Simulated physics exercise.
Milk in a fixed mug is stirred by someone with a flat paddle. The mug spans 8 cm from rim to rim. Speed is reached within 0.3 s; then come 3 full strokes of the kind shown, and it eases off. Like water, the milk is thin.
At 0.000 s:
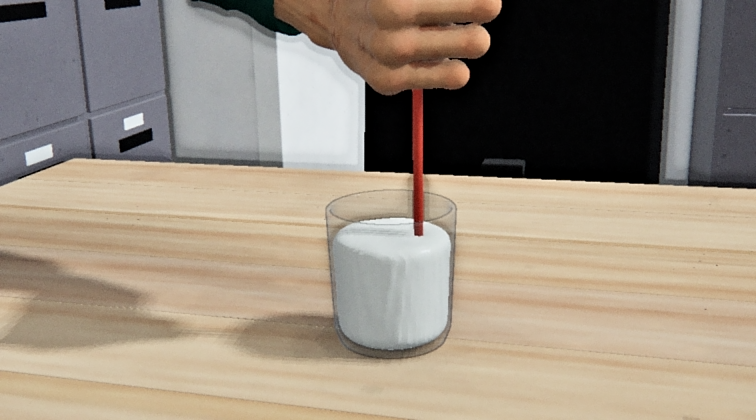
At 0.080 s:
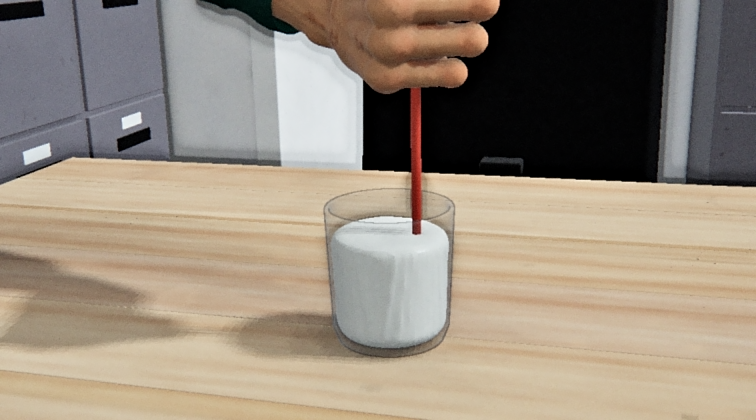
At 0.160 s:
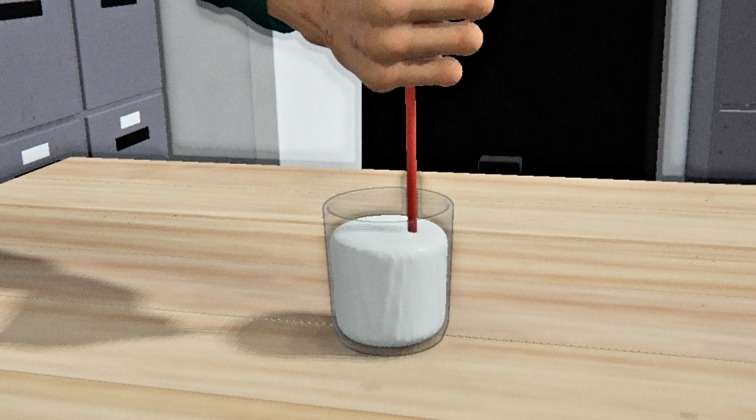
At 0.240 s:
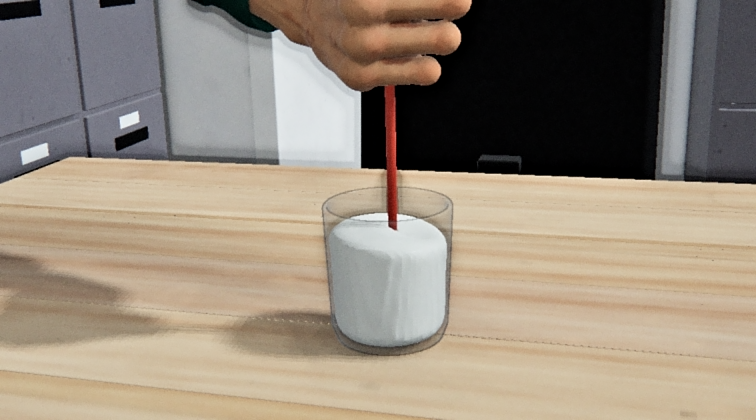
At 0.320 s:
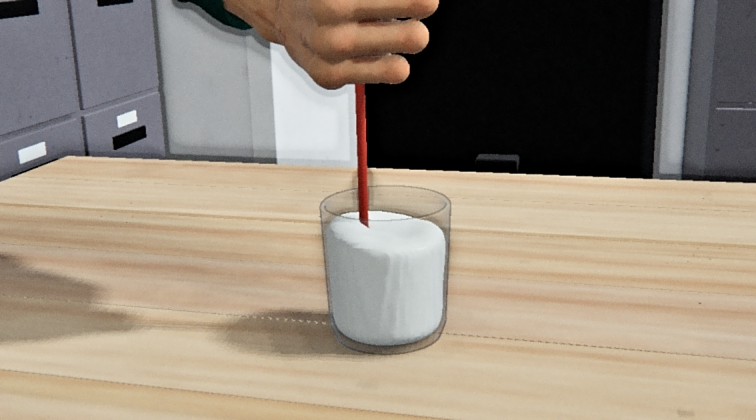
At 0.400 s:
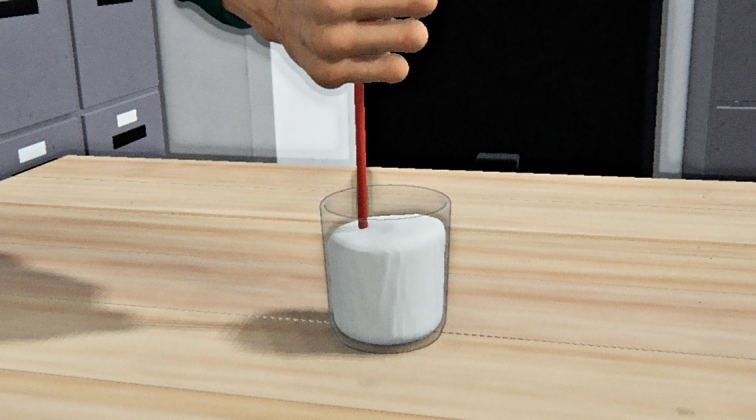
A hand moves a red stick leftward through a glass of white milk, then slows.
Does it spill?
Pretty sure it never overtops.
After 0.70 s 0 ml is over the rim.
After 1.00 s 0 ml is over the rim.
After 1.31 s 0 ml is over the rim.
After 1.61 s 0 ml is over the rim.
In the end 0 ml is over the rim.
